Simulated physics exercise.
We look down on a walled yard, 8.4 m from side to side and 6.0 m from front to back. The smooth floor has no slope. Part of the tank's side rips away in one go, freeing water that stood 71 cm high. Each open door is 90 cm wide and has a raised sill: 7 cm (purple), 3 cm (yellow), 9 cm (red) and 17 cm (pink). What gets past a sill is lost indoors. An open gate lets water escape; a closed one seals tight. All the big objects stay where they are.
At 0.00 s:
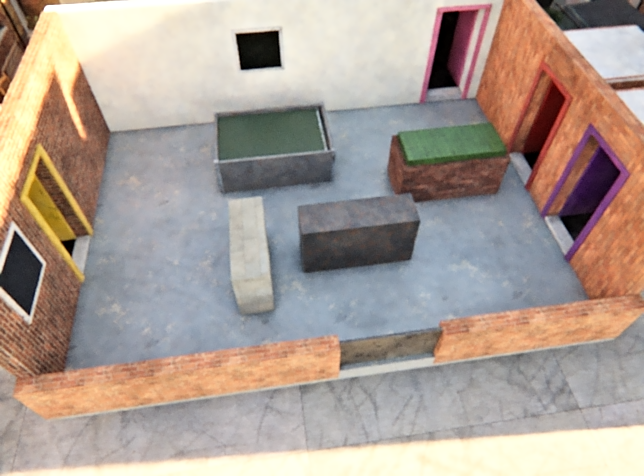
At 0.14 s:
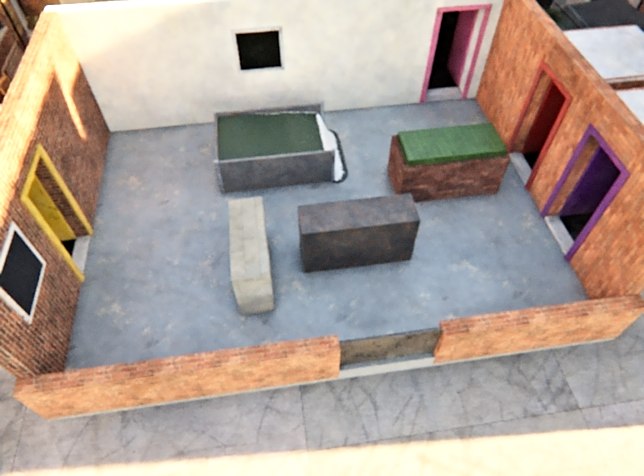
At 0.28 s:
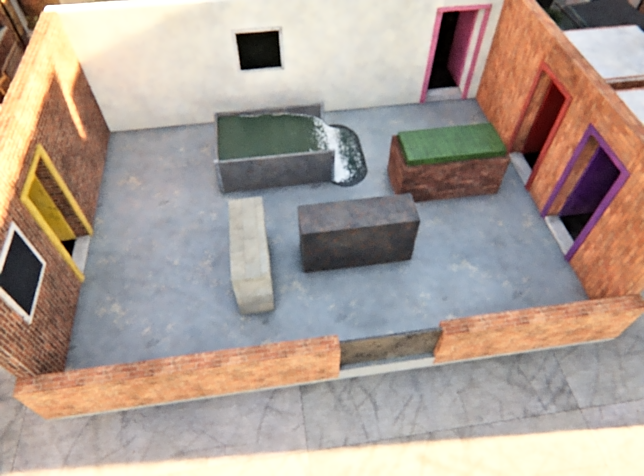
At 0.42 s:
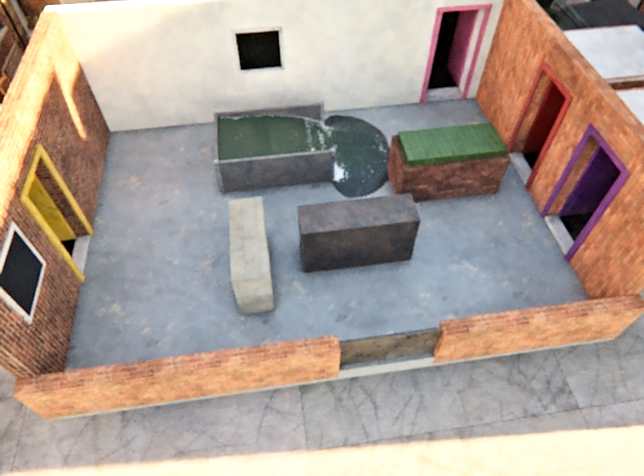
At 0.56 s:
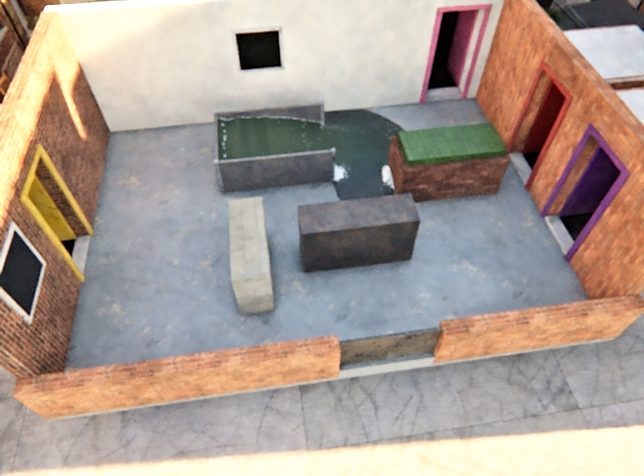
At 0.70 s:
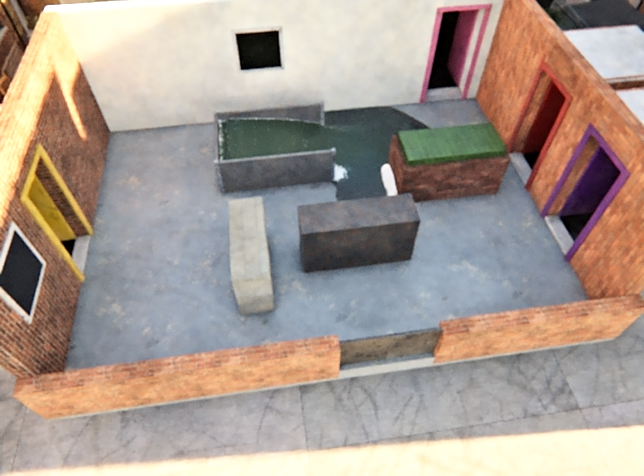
Walled brick yard with a grey tank of dark green water spilling from its right end and spreading across the floor.
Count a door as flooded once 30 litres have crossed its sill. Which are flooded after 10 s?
The water let in: At the purple door it stays under the limit; at the yellow door it keeps below the limit; at the red door it exceeds the limit; at the pink door it exceeds the limit.
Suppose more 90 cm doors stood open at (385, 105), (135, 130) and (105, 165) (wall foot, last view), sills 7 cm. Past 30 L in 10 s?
In that order: Over, below, not over.
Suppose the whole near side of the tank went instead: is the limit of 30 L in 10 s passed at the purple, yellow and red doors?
Then: Purple above, yellow over, red under.
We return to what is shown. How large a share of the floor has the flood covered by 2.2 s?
About 30 per cent.
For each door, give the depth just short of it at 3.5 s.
Depths in cm: Purple 4, yellow 0, red 16, pink 25.
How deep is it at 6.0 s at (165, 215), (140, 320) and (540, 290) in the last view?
About 2, 0 and 10 cm.
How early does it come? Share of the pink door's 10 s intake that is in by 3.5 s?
About 85 per cent.
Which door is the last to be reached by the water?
It is the yellow one.
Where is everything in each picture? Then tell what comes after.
In the first frame, still water, 71 cm deep, in the tank at (273, 135).
In the second frame, the front is at a hidden place, 0.8 m from the gap at (326, 148); 0.3 m2 of floor is under water; 71 cm left at the back of the tank.
In the third frame, the front is at (342, 128), 1.0 m from the gap at (326, 149); 1.0 m2 of floor is under water; 71 cm left at the back of the tank.
In the fourth frame, water pours out at (326, 150) and has run 1.4 m, to (387, 175); typically 9 cm deep outside, 71 cm at the tank's back.
In the fifth frame, the front is at a hidden place, 1.9 m from the gap at (326, 150); 3.9 m2 of floor is under water; 66 cm left at the back of the tank.
In the sixth frame, the front is at a hidden place, 2.5 m from the gap at (326, 150); 5.2 m2 of floor is under water; 59 cm left at the back of the tank.
After 1.4 s water covers 20 % of the floor and is deepest (33 cm) near (387, 173); purple door not reached, yellow door not reached, red door 8 cm at the sill, 1 L in, pink door 9 cm at the sill, 0 L in.
After 2.2 s water covers 30 % of the floor and is deepest (45 cm) near (472, 104); purple door not reached, yellow door not reached, red door 15 cm at the sill, 15 L in, pink door 22 cm at the sill, 1 L in.
After 3.5 s water covers 40 % of the floor and is deepest (30 cm) near (460, 159); purple door 4 cm at the sill, 0 L in, yellow door not reached, red door 16 cm at the sill, 46 L in, pink door 25 cm at the sill, 61 L in.
After 6.0 s water covers 55 % of the floor and is deepest (16 cm) near (352, 115); purple door 4 cm at the sill, 0 L in, yellow door not reached, red door 10 cm at the sill, 81 L in, pink door 12 cm at the sill, 73 L in.
After 10.0 s water covers 85 % of the floor and is deepest (8 cm) near (111, 133); purple door 7 cm at the sill, 0 L in, yellow door 3 cm at the sill, 0 L in, red door 4 cm at the sill, 84 L in, pink door 6 cm at the sill, 74 L in.
